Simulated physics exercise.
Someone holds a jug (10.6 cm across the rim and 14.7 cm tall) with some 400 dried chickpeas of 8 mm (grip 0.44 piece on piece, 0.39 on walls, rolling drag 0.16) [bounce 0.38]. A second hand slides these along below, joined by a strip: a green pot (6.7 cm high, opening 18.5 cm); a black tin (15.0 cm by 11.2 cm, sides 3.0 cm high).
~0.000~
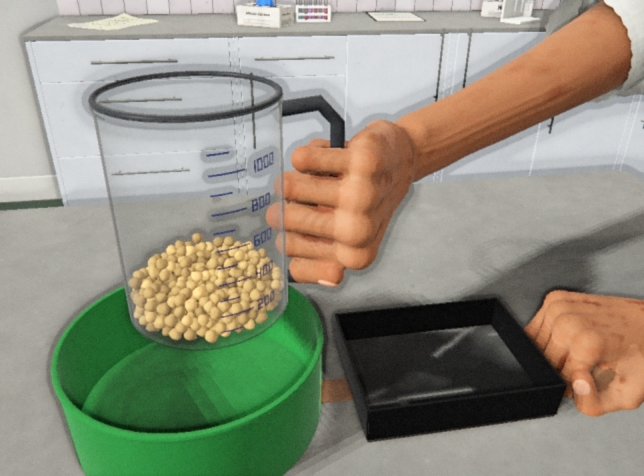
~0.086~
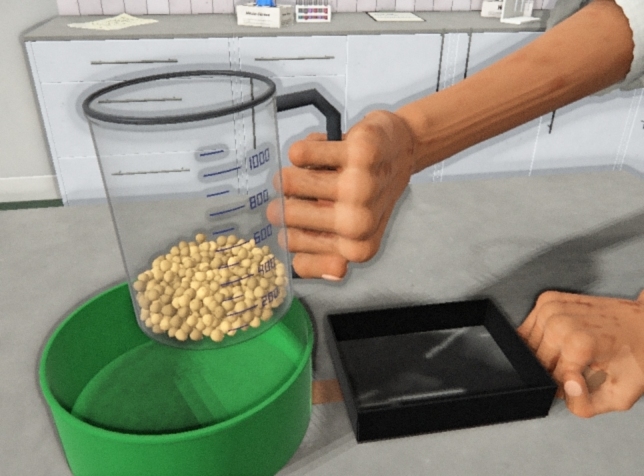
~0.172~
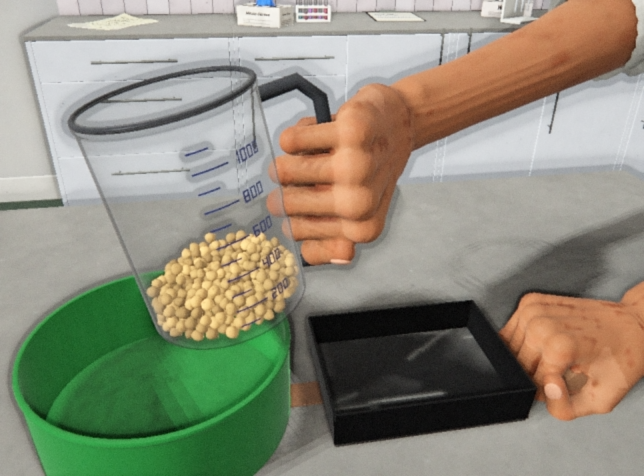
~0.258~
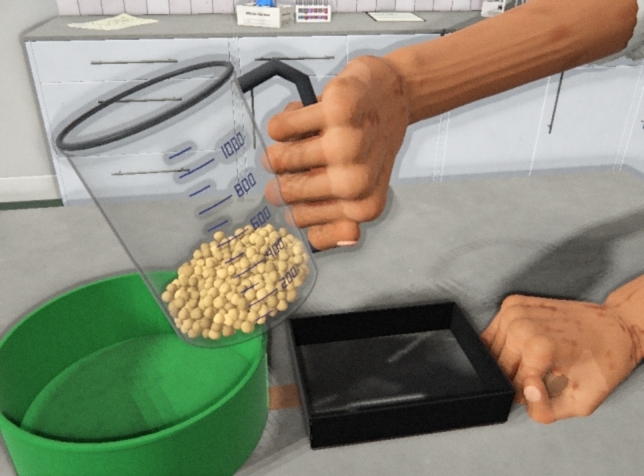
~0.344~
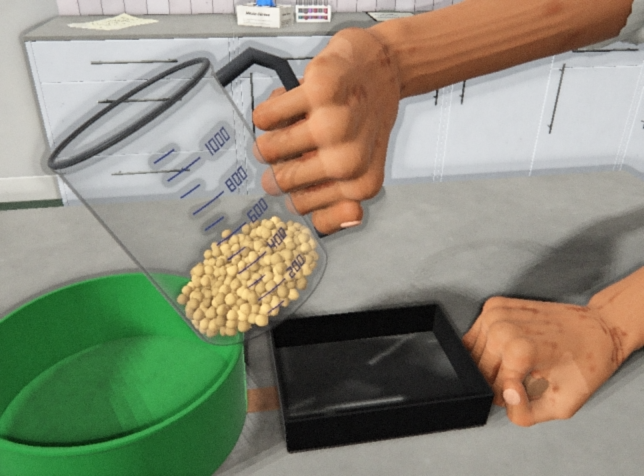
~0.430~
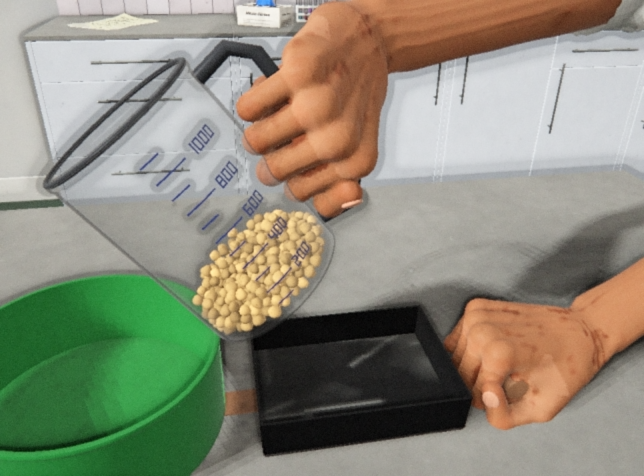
A hand tilts a clear jug of chickpeas leftward as the green pot and black tin slide left.
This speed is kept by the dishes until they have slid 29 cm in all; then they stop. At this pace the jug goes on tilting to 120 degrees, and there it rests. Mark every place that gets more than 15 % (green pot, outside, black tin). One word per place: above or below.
Green pot: Below. Outside: Below. Black tin: Above.
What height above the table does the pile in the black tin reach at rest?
2.5 centimetres or so.
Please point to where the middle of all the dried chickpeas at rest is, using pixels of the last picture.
(59, 412), roughly.
After 0.87 s, tilt 81 degrees; jug 100 %; middle of all pieces on or above the table near (279, 238).
After 1.24 s, tilt 117 degrees; jug 100 %; middle of all pieces on or above the table near (253, 233).
After 1.59 s, tilt 120 degrees; jug 25 %, black tin 70 %, in the air 5 %; middle of all pieces on or above the table near (96, 369).
Then, at 1.91 s, tilt 120 degrees; black tin 100 %; middle of all pieces on or above the table near (58, 410).
In the end, at 2.3 s, jug 0 %, outside 0 %, black tin 100 %, green pot 0 %.
